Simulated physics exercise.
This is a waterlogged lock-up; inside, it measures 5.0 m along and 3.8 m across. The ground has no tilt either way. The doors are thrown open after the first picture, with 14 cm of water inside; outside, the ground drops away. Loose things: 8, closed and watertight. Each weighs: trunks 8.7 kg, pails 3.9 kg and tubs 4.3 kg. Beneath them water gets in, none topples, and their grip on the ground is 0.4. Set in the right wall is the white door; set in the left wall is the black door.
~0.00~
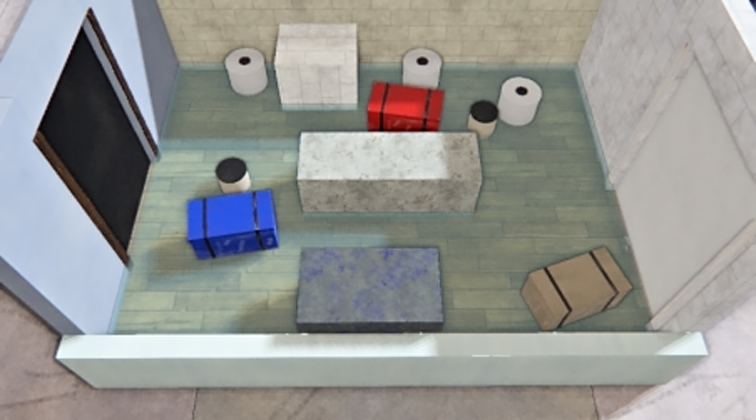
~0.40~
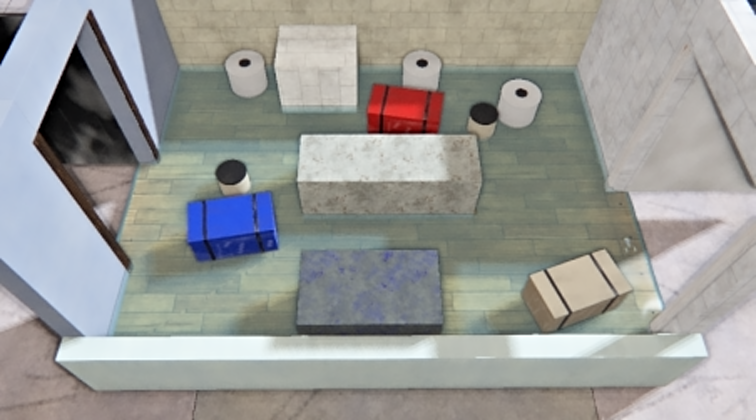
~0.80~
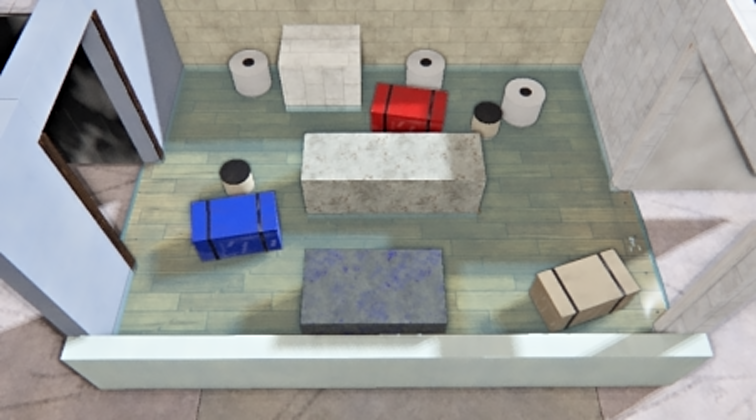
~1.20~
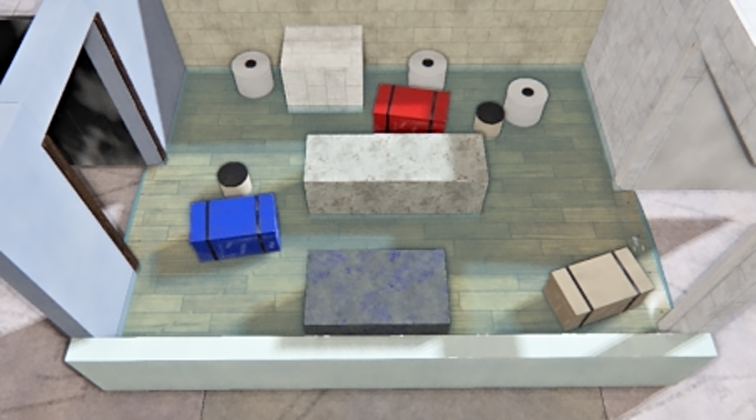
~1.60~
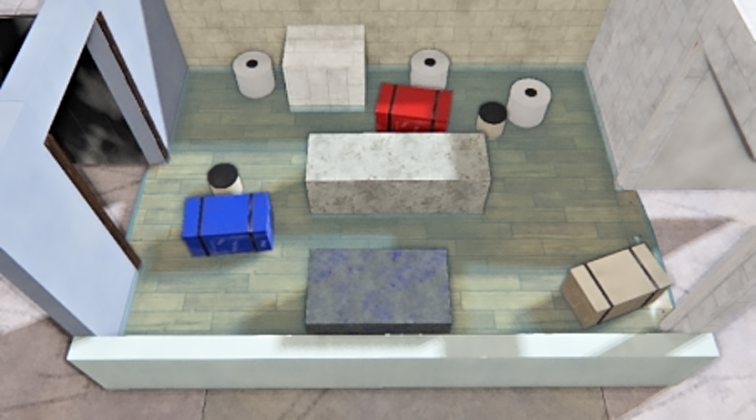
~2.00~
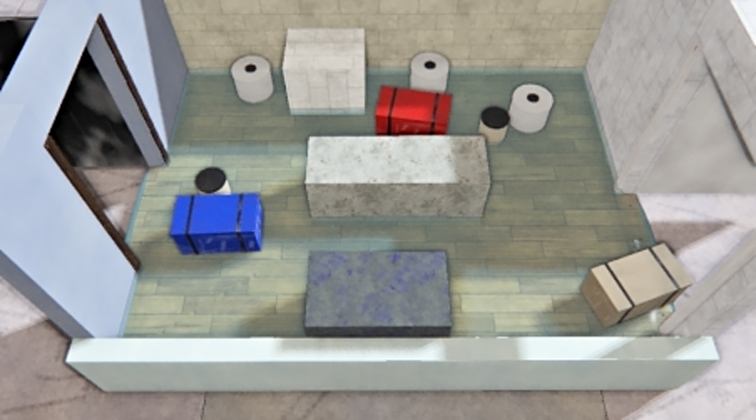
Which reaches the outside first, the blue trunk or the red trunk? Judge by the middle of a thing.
The blue one.
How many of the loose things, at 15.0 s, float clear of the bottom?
3.
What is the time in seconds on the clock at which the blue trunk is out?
4.5 s.
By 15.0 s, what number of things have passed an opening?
The answer is 5.
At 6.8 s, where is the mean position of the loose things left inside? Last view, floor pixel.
That lands at roughly (441, 157).
After 3.0 s the blue trunk is near (187, 210), 0.5 m from its start, afloat; the red trunk is near (417, 108), 0.0 m from its start, afloat; 1 of 8 are out; 7 afloat.
After 6.8 s the blue trunk has gone out (at 4.5 s); the red trunk is near (418, 124), 0.2 m from its start, afloat; 3 of 8 are out; 5 afloat.
After 11.0 s the blue trunk has gone out (at 4.5 s); the red trunk is near (432, 127), 0.3 m from its start, afloat; 5 of 8 are out; 3 afloat.
After 15.0 s the blue trunk has gone out (at 4.5 s); the red trunk is near (439, 131), 0.4 m from its start, afloat; 5 of 8 are out; 3 afloat.
